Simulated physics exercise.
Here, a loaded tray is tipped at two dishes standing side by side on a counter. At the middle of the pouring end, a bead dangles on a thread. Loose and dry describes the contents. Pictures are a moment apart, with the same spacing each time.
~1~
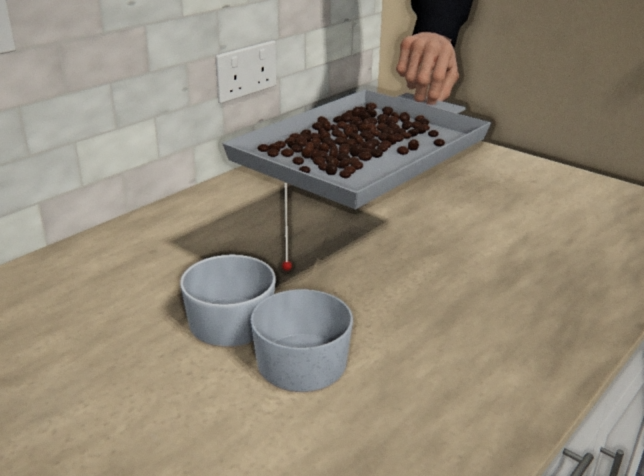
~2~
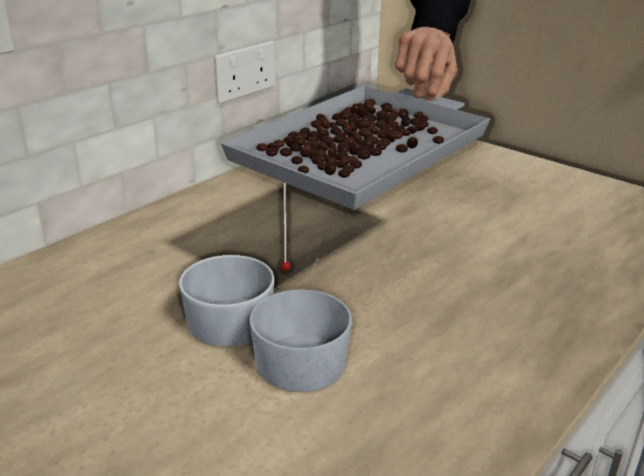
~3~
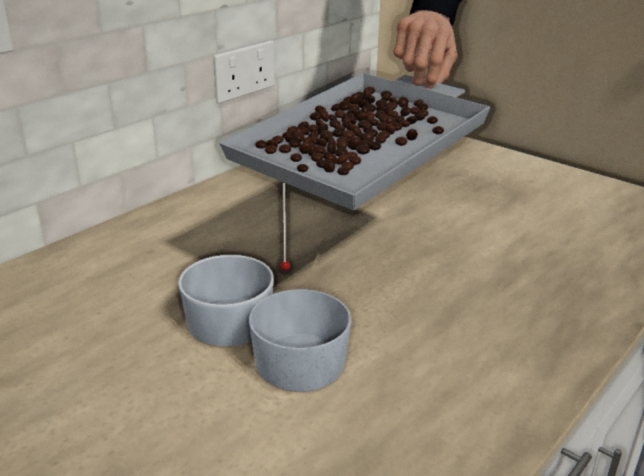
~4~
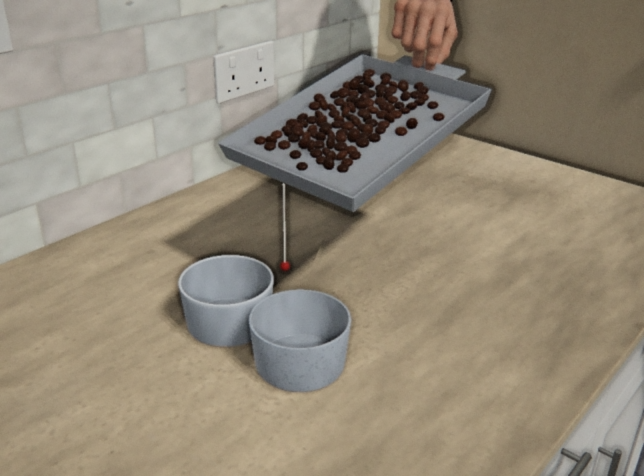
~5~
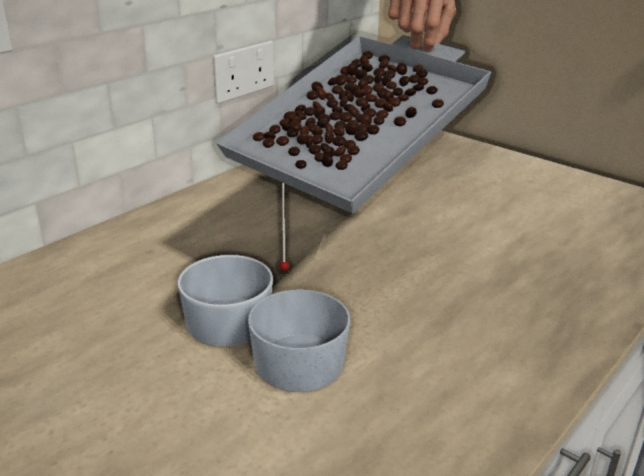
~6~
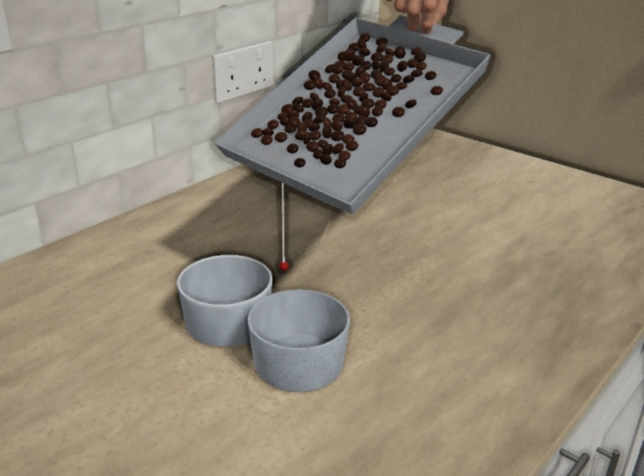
A hand in a dark sleeve raises the far end of a grey tray of dark brown drops, seen from above at an angle over a wood-toned counter. Two grey dishes stand side by side below, near a red bead on a pale thread, with pale wall tiles and a white socket behind. The tray steepens steadily toward the viewer, its near edge dipping slightly right, while the view stays practically still.
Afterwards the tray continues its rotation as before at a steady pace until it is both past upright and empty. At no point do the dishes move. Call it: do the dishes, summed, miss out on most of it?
No, most of it lands in them.
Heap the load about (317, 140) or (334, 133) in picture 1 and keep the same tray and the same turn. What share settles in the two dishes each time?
It comes to about 80 per cent the first time and about 80 per cent the second.
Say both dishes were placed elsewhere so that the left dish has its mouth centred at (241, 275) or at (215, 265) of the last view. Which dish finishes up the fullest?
Placement one: The right-positioned dish. Placement two: The right-positioned dish.
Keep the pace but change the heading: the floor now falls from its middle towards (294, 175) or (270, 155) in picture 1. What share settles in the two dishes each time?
Around 80 percent for the first aim and around 40 percent for the second.
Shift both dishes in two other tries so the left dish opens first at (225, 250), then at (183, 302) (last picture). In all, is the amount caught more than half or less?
Taking the places in turn, it's shy of half and then shy of half.
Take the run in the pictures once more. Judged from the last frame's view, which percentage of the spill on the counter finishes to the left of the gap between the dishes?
80 per cent, about.
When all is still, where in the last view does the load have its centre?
Roughly at (286, 354), give or take.
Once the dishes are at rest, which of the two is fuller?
The right-positioned one, it's fuller.
Just after the last frame, tray tipped steeply; the larger part on the tray; just a few in the right dish; about a tenth in the air.
A moment on, tray tipped past a quarter turn; about a tenth on the tray; roughly half in the right dish; about a tenth in the left dish; about a tenth outside both; about a tenth in the air.
Further on, tray tipped past a quarter turn; roughly two thirds in the right dish; roughly a quarter in the left dish; roughly a quarter outside both.
When it is over, tray tipped past a quarter turn; roughly two thirds in the right dish; roughly a quarter in the left dish; roughly a quarter outside both.
